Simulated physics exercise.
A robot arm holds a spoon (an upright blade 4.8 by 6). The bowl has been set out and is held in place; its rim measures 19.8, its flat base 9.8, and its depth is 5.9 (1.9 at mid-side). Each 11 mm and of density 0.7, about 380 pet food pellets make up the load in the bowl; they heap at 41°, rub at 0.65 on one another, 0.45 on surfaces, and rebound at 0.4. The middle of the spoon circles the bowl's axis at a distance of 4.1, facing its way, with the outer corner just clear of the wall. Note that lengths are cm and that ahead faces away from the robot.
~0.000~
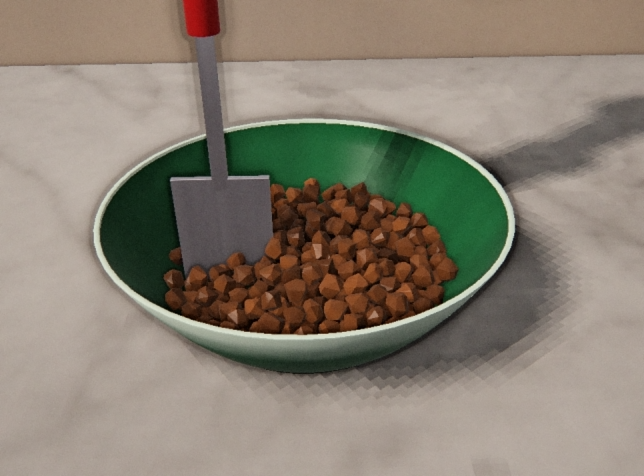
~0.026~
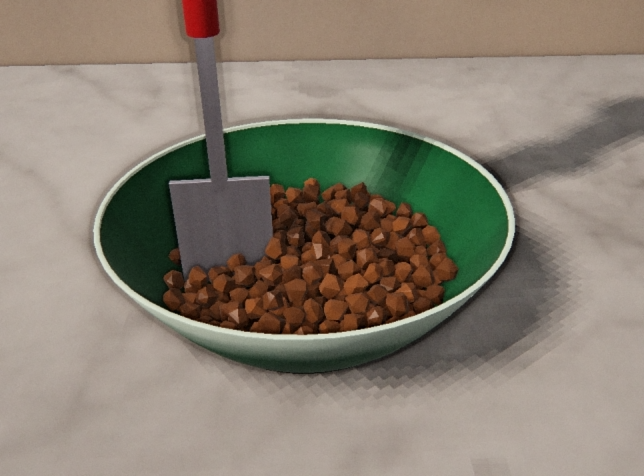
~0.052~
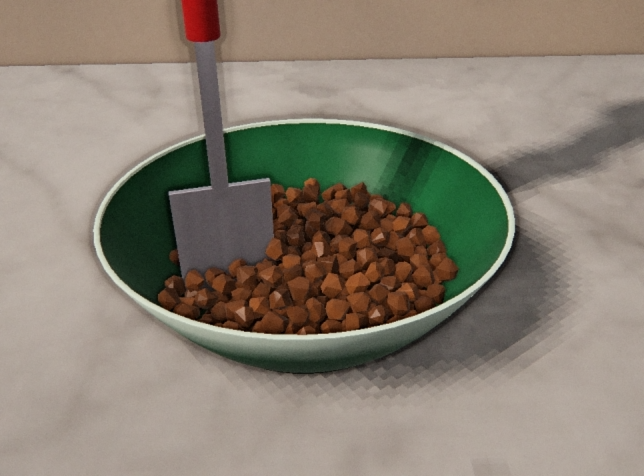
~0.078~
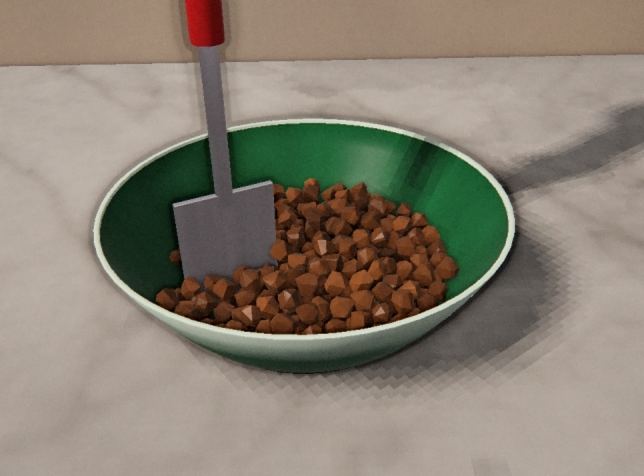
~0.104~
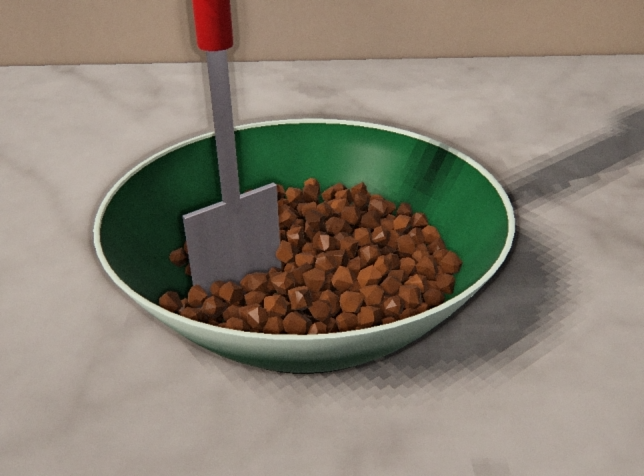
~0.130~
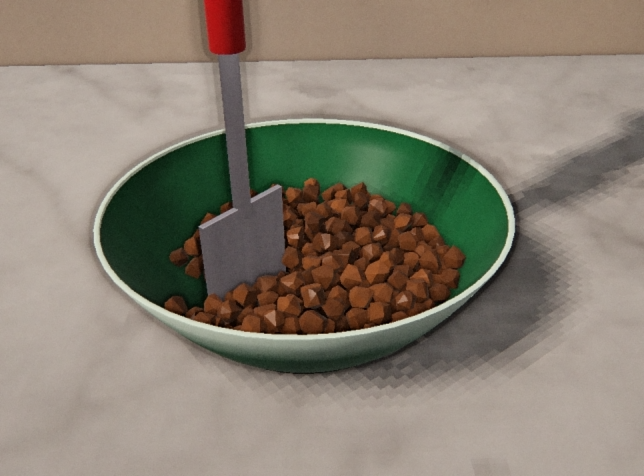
A flat grey utensil with a red handle crept toward the viewer and then right along the left side of a green bowl, turning slightly and nudging through the heap of brown pellets.
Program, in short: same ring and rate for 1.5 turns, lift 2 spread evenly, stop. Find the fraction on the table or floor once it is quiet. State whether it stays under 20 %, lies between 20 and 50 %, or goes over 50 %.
It stays under 20 %.
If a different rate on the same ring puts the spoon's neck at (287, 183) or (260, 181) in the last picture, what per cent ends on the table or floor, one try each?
Roughly 20 per cent on the first try and 10 per cent on the second.
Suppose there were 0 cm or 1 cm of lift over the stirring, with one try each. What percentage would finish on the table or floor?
Around 10 percent, then 5 percent.
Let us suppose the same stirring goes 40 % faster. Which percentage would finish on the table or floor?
Then roughly 15 %.
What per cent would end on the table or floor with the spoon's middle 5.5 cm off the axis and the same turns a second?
Then about 0 per cent.
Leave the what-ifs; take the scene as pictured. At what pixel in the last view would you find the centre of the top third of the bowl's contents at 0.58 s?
I'd put it at around (320, 172).
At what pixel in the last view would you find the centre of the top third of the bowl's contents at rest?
Near (341, 246).
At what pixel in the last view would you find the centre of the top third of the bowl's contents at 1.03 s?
(300, 294).
By 0.58 s, 241° round, highest piece 8 above the table; 362 in the bowl, 10 on the table or floor, 3 in flight or on the tool.
By 1.03 s, 75° round, highest piece 7 above the table; 362 in the bowl, 13 on the table or floor.
By 1.45 s, 180° round, highest piece 7 above the table; 362 in the bowl, 13 on the table or floor.
By 2.15 s, 180° round, highest piece 7 above the table; 362 in the bowl, 13 on the table or floor.
Final count, 362 in the bowl, 13 on the table or floor. That is 3 % on the table or floor.
